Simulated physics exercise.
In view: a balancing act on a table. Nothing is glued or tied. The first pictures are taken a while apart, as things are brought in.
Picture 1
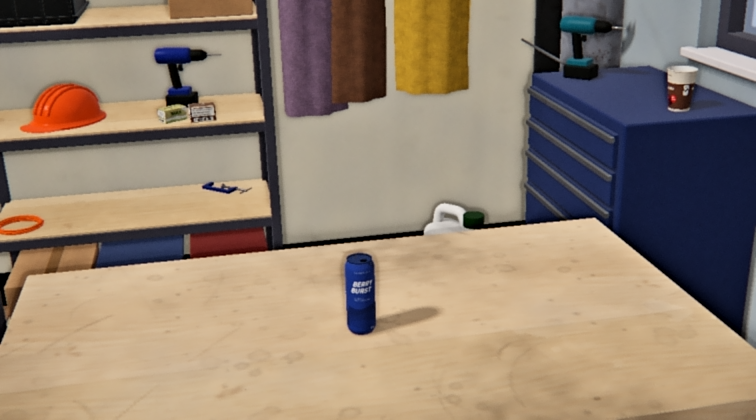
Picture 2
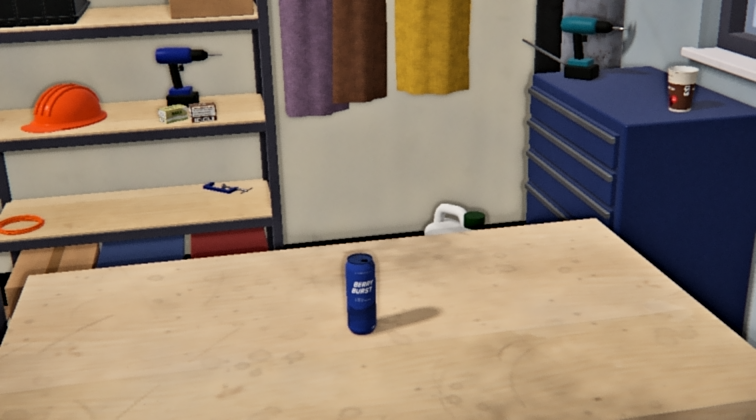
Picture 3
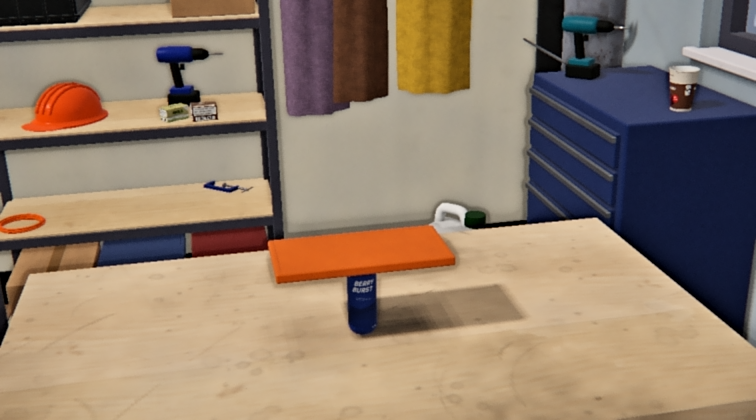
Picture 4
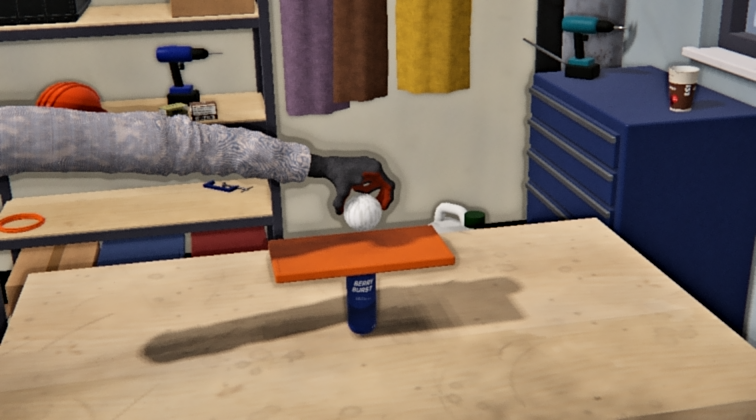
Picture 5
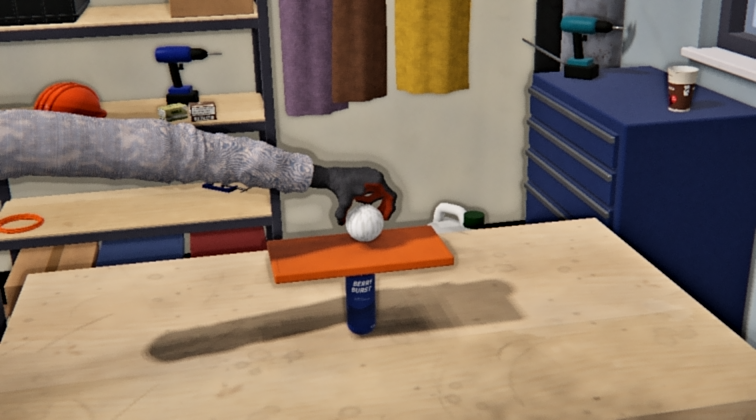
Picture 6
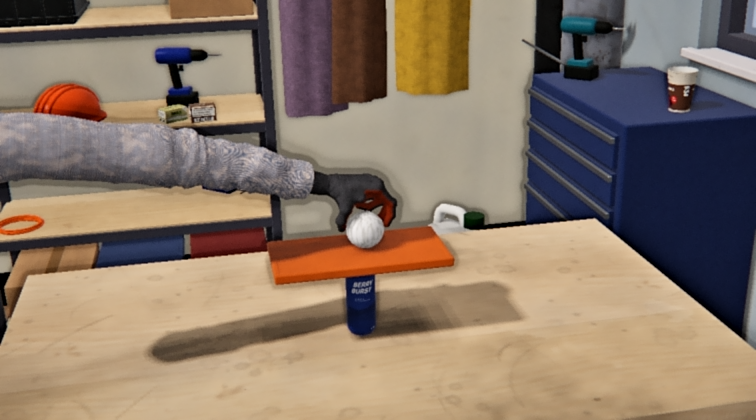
The video shows a blue can on a wooden table, then an orange slab resting across its top. A gloved hand reaches in from the left and lowers a white ball-shaped object onto the slab, keeping hold of it.
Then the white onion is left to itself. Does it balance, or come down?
As it turns out, it keeps its balance.
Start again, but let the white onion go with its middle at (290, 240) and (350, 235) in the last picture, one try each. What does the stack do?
In the first case it loses its balance; in the second case it holds.
Then, 0.20 s on from there, no change.
Then, 0.50 s on from there, white onion resting near (365, 230).
In the end, all 3 unmoved. At the end, from the last picture's camera, white onion near (365, 230). The stack holds.
